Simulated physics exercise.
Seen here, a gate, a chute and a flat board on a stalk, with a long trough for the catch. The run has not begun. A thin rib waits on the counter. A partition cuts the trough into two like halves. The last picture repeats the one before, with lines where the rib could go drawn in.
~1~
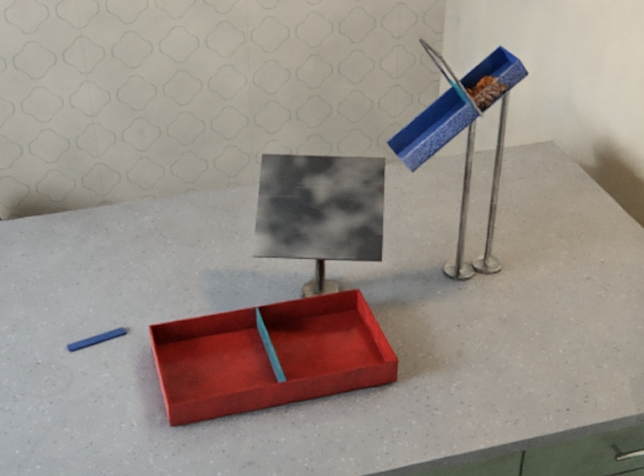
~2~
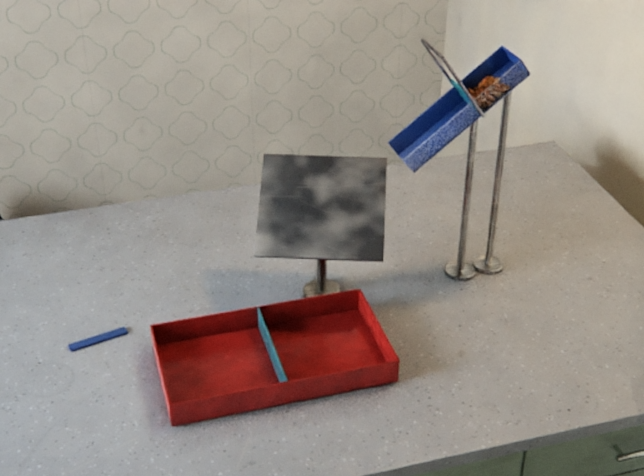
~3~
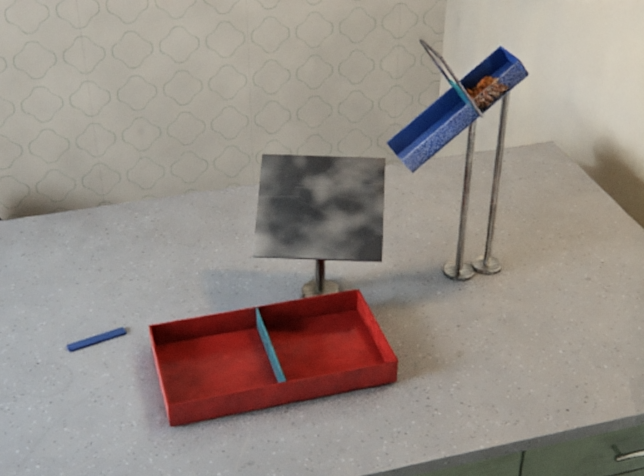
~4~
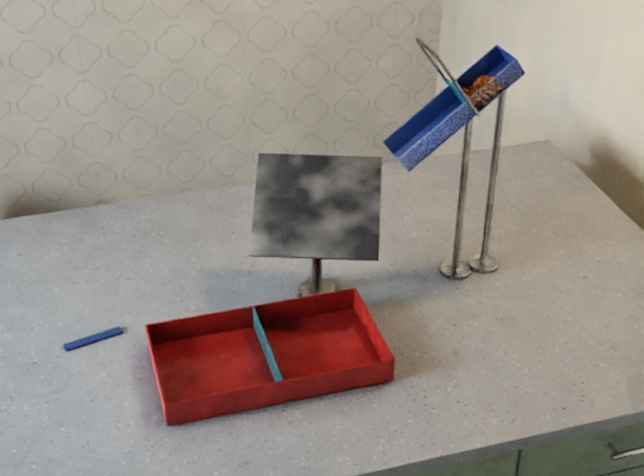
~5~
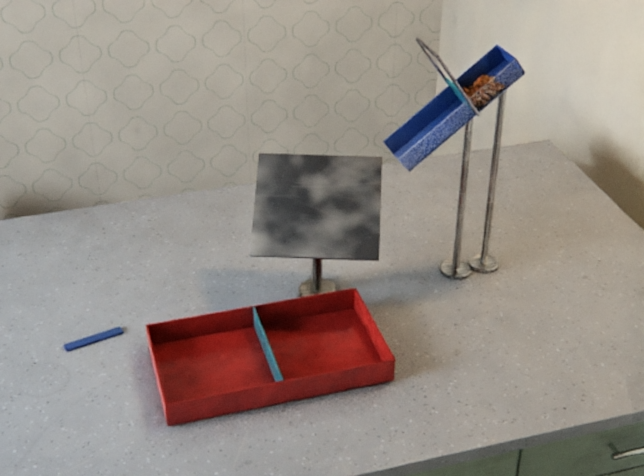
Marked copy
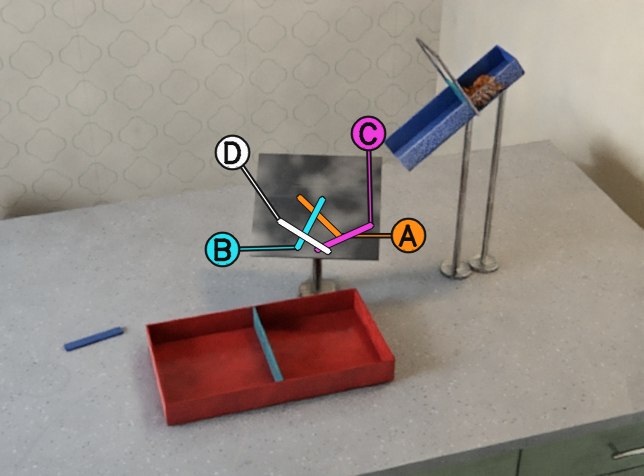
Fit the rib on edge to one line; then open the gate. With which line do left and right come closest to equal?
Go for C.
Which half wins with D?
The right half.
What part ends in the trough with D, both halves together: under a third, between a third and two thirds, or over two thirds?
Line D gives over two thirds.
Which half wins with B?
More lands on the right.
On the marked copy, line A from (299, 197) to (339, 235); line B from (322, 199) to (297, 247); line C from (370, 225) to (317, 249); line D from (280, 221) to (328, 251).
If A is chosen, of what is caught, about a tenth in the left half, almost all in the right.
If B is chosen, of what is caught, about a tenth in the left half, the larger part in the right.
If C is chosen, of what is caught, roughly a third in the left half, roughly two thirds in the right.
If D is chosen, of what is caught, about a tenth in the left half, almost all in the right.
